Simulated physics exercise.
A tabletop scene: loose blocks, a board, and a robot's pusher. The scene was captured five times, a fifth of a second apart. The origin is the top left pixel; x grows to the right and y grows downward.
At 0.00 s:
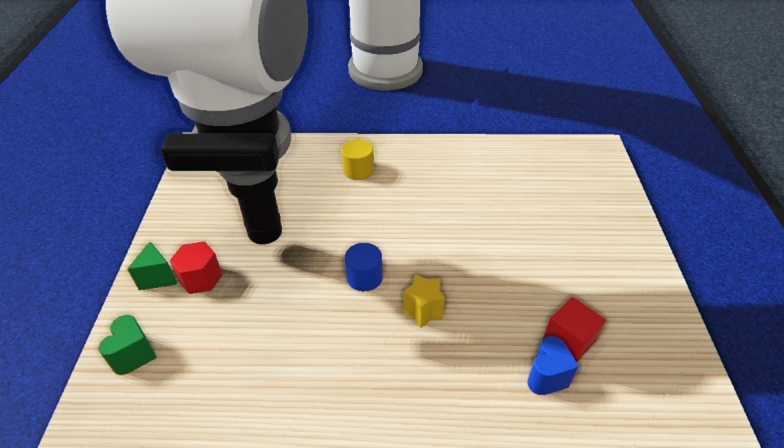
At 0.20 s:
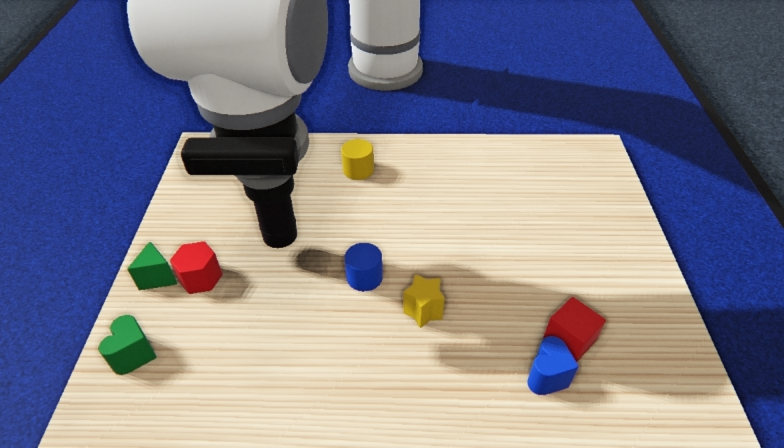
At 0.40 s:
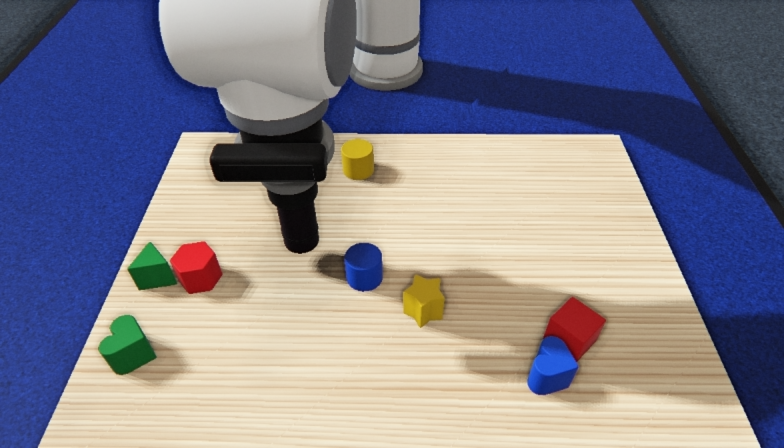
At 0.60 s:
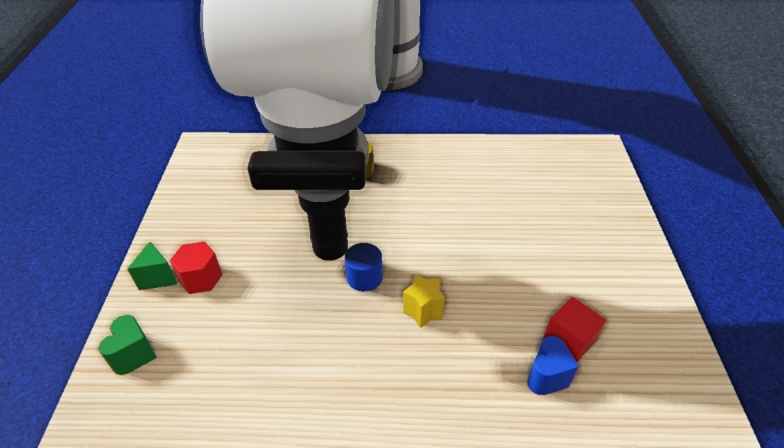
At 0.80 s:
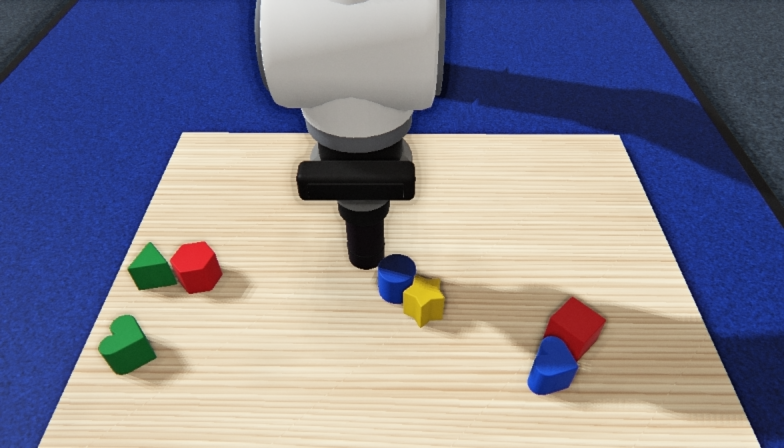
The clip shows a robot's black pusher above a wooden tabletop with scattered coloured blocks, moving right toward a blue circular block, then pushing it a short way right and slightly nearer, up against the yellow star block.
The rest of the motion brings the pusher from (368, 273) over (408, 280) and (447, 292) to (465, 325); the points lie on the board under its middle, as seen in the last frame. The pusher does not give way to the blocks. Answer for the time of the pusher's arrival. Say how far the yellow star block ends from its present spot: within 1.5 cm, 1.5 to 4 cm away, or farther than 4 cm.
That one ends up more than 4 cm from where it is now.
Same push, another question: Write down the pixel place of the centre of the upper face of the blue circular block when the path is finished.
Most likely (497, 331).
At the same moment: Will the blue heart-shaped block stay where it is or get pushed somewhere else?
By then it is still where it was.
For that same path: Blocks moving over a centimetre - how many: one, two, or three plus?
Total moved: Two.
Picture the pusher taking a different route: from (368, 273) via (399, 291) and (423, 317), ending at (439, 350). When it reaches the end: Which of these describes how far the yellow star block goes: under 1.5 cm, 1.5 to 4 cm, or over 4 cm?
My answer is that it shifts over 4 cm.
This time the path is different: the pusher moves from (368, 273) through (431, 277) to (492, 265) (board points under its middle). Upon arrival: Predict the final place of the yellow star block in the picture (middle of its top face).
It ends at (452, 310).
What follows on the original path. One third of the way, pusher (409, 265); blue circular block (437, 279); yellow star block (449, 307), turned 45° clockwise.
Two thirds of the way, pusher (449, 277); blue circular block (471, 298); yellow star block (460, 326), turned 85° clockwise.
At the end, pusher (467, 310); blue circular block (497, 331); yellow star block (462, 342), turned 125° clockwise; blue heart-shaped block unmoved.
